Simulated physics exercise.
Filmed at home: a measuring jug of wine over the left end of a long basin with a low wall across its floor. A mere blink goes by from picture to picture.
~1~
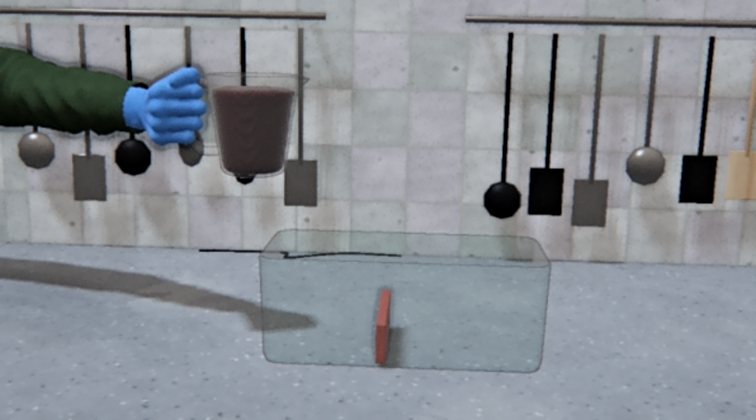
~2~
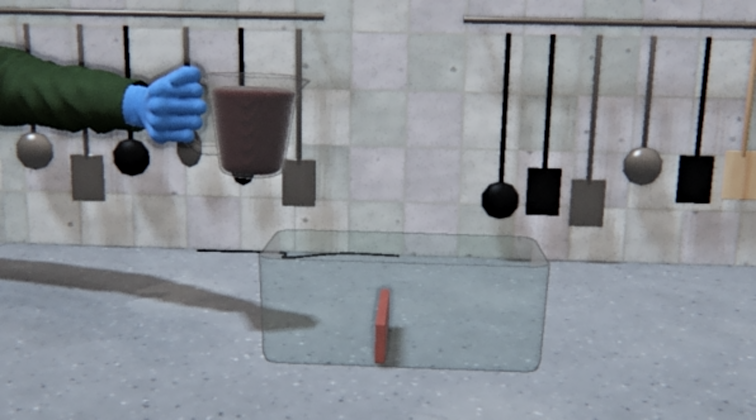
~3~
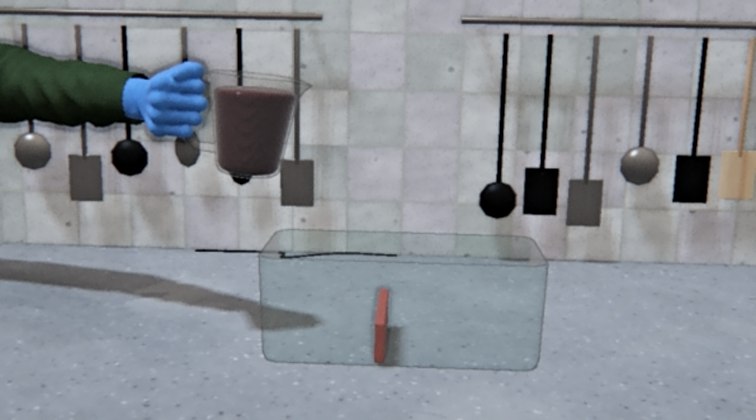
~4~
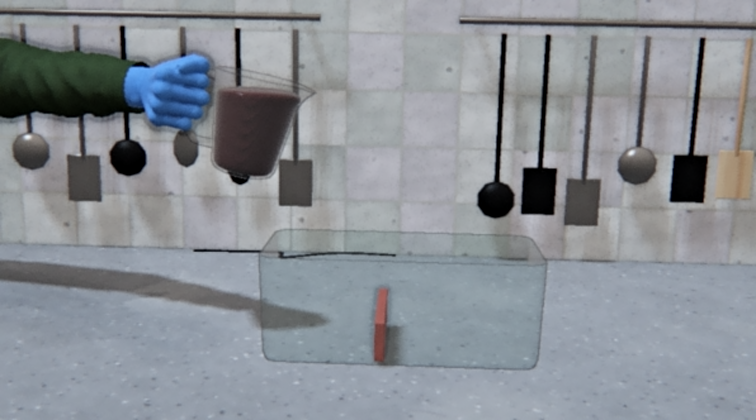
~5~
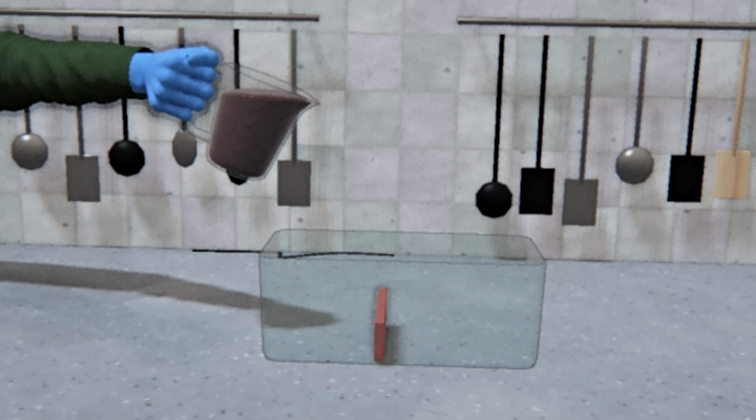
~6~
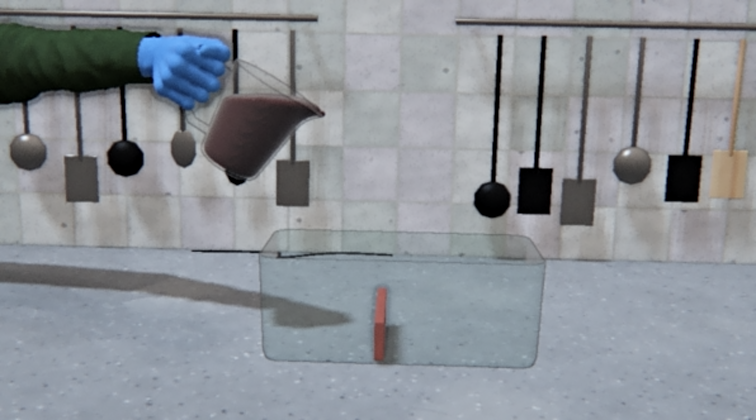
Blue-gloved hand tilting a clear jug of dark reddish-brown liquid rightward above a long glass basin, the liquid reaching the spout.
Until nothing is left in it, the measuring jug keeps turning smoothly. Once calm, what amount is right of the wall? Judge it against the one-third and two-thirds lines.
It ends up below the one-third line.
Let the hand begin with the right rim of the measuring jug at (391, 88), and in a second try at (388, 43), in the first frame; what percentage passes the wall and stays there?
First place gives some 95 %, second place some 90 %.
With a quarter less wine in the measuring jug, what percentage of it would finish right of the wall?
It would be somewhere near 5 %.
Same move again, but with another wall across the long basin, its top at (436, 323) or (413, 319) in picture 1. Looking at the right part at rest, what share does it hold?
In order, 15 and 10 in a hundred.
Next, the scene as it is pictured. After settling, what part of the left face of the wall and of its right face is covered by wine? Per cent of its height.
Close to 50 for the left and 10 for the right.
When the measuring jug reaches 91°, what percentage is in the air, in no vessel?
About 25 per cent.
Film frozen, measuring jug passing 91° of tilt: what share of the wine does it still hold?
Some 50 per cent has not yet come out.
A moment on, the measuring jug is tipped on its side and 52 per cent is still to pour, 15 is left of the wall and 7 right of it.
Next, the measuring jug is tipped right over and 7 per cent is still to pour, 71 is left of the wall and 10 right of it.
Then the measuring jug is tipped right over and 0 per cent is still to pour, 83 is left of the wall and 13 right of it.
Later the measuring jug is tipped right over and 0 per cent is still to pour, 84 is left of the wall and 14 right of it.
Finally, 84 per cent lies left of the wall, 14 right of it and 3 outside.
